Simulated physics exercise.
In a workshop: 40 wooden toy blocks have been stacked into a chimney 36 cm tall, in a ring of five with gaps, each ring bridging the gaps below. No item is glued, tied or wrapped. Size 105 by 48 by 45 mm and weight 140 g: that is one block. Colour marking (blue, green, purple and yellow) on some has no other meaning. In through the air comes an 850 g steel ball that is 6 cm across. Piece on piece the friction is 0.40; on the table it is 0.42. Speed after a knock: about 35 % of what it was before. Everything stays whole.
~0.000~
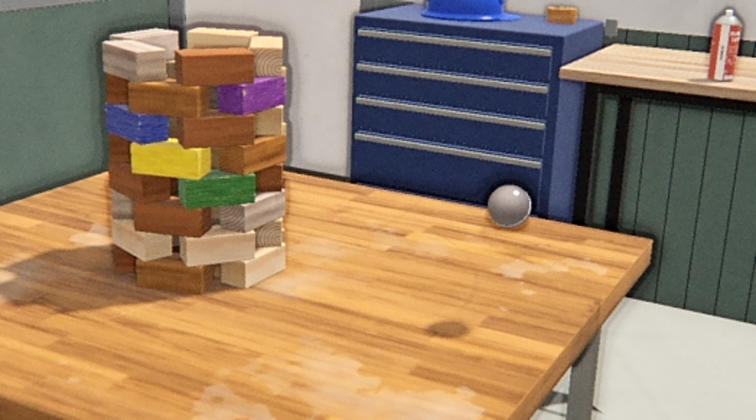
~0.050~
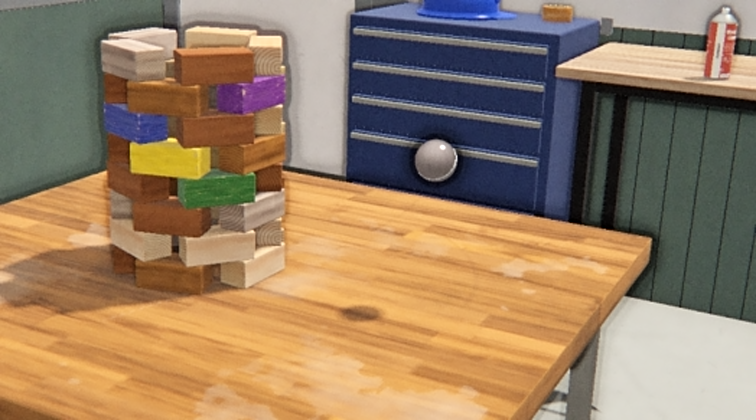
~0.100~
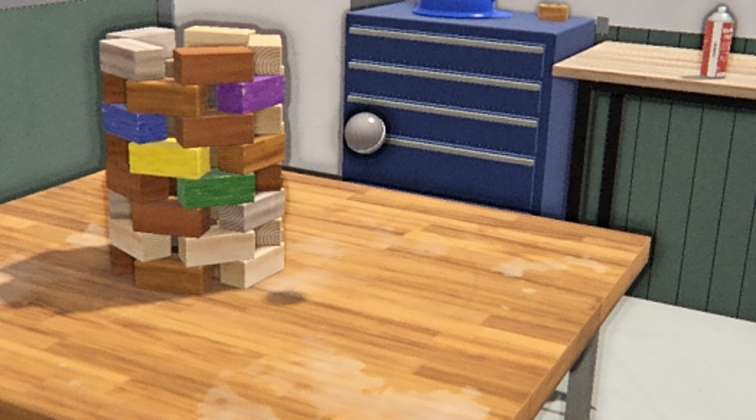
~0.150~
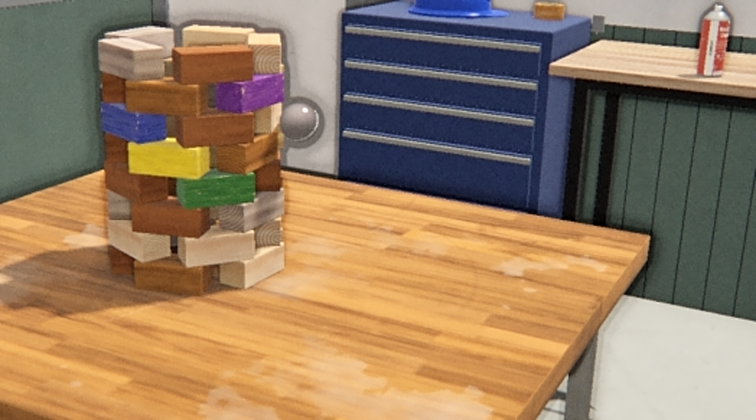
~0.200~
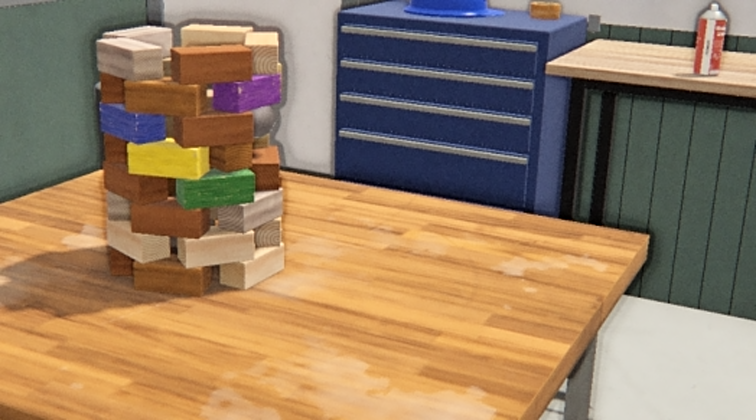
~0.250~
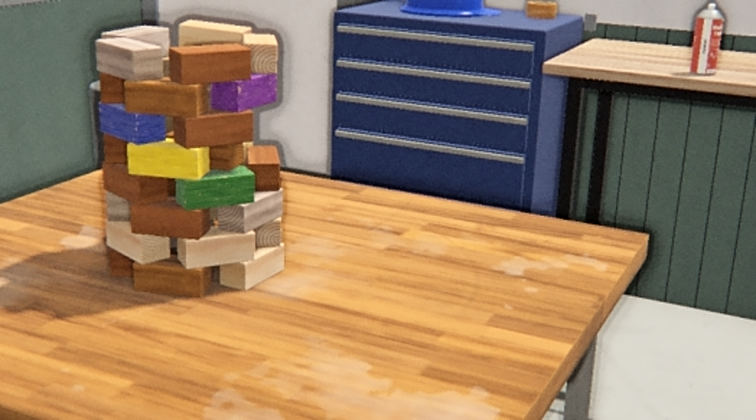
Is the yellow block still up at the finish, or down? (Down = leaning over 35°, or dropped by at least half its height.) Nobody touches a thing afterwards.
Still up.
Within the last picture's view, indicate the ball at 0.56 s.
Around (167, 244).
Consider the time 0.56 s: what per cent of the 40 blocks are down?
By then 10 %.
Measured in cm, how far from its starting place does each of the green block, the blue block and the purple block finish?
The green one ends around 0 cm from its start, the blue one around 0 cm and the purple one around 34 cm.
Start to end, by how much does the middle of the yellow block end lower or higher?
At the end it is roughly 0 cm lower than at the start.
By 0.56 s, ball still moving; 4 of the 40 blocks down; yellow block unmoved; purple block tilted 21°.
By 1.16 s, ball still moving; 7 of the 40 blocks down; yellow block unmoved; purple block tilted 23°.
By 2.30 s, ball still moving; 10 of the 40 blocks down; yellow block unmoved; purple block on its side.
When it is over (3.0 s), ball at rest; 13 of the 40 blocks down; yellow block unmoved; purple block on its side; blue block unmoved. In pixels of the last frame, middles, yellow block near (168, 158), purple block near (390, 258).
